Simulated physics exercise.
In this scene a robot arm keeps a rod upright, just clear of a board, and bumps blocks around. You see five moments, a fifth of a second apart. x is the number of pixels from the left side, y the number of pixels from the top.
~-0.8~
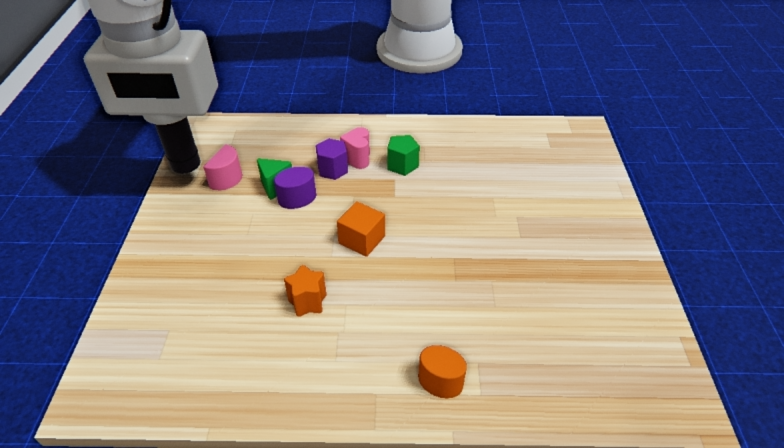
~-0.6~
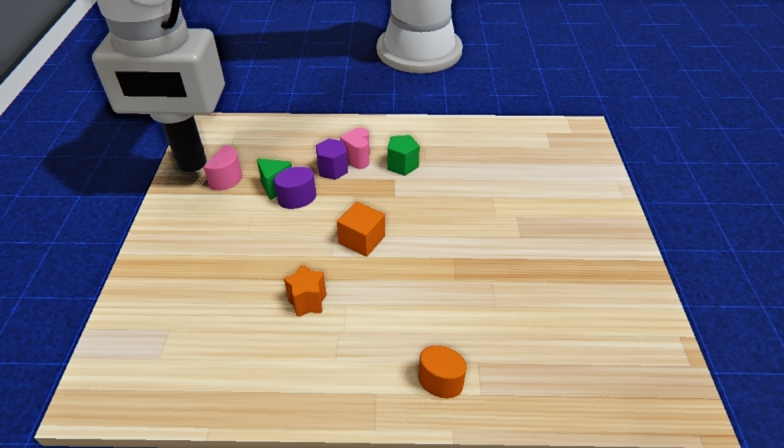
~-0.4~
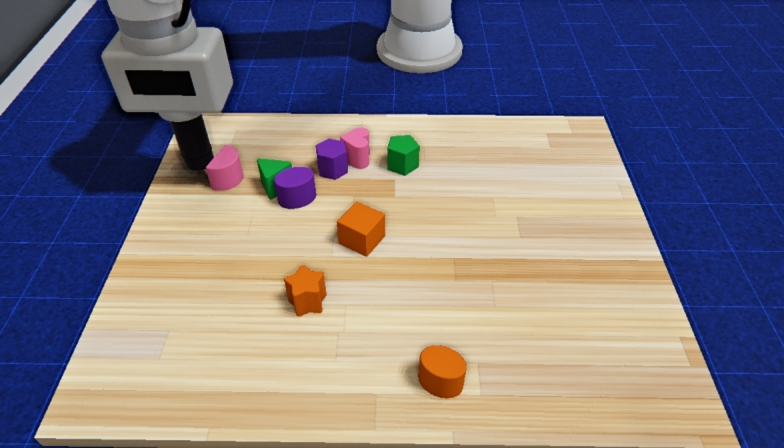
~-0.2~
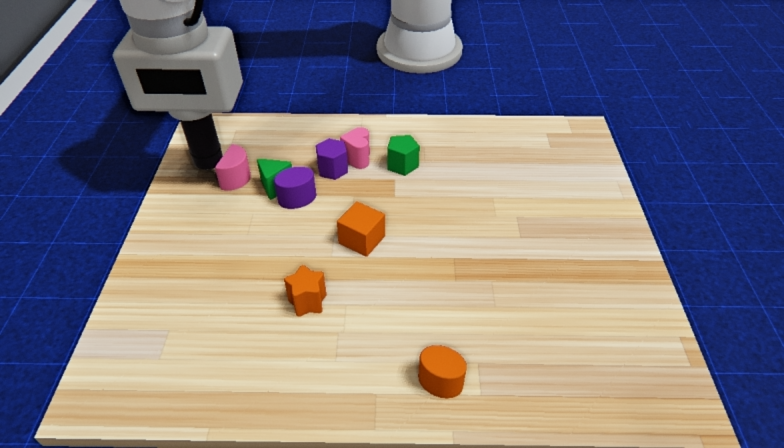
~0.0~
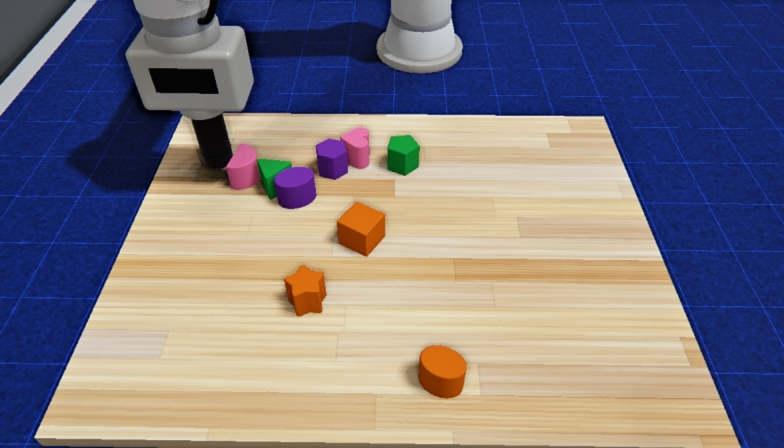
A robot arm with a black rod moved slowly right across a wooden board and nudged a pink block a short way toward a green triangular one, while the other colored blocks stayed still.
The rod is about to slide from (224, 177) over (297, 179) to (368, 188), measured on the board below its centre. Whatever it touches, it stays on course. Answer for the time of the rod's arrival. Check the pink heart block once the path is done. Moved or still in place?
Well, the pink heart block shifts from its place.
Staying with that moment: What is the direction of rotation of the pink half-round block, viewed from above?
Looking down, it rotates anti-clockwise.
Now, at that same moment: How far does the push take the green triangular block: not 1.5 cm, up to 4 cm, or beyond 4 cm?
It will move more than 4 cm.
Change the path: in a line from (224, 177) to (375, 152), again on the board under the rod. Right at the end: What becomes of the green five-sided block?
It is moved off its spot.
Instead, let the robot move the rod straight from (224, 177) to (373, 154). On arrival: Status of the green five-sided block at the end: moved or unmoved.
It ends up somewhere else.
The first path, step by step. One third of the way, rod at (270, 161); pink half-round block at (292, 149), turned 35° anticlockwise; green triangular block at (310, 161), turned 60° clockwise.
Two thirds of the way, rod at (319, 165); pink half-round block at (338, 148), turned 45° anticlockwise; green triangular block at (339, 171), turned 95° clockwise; purple hexagonal block at (367, 150), turned 55° anticlockwise; pink heart block at (369, 133), turned 30° anticlockwise.
At the end, rod at (368, 171); pink half-round block at (361, 147), turned 80° anticlockwise; green triangular block at (362, 183), turned 130° clockwise; purple hexagonal block at (393, 149), turned 45° anticlockwise; pink heart block at (371, 132), turned 40° anticlockwise.
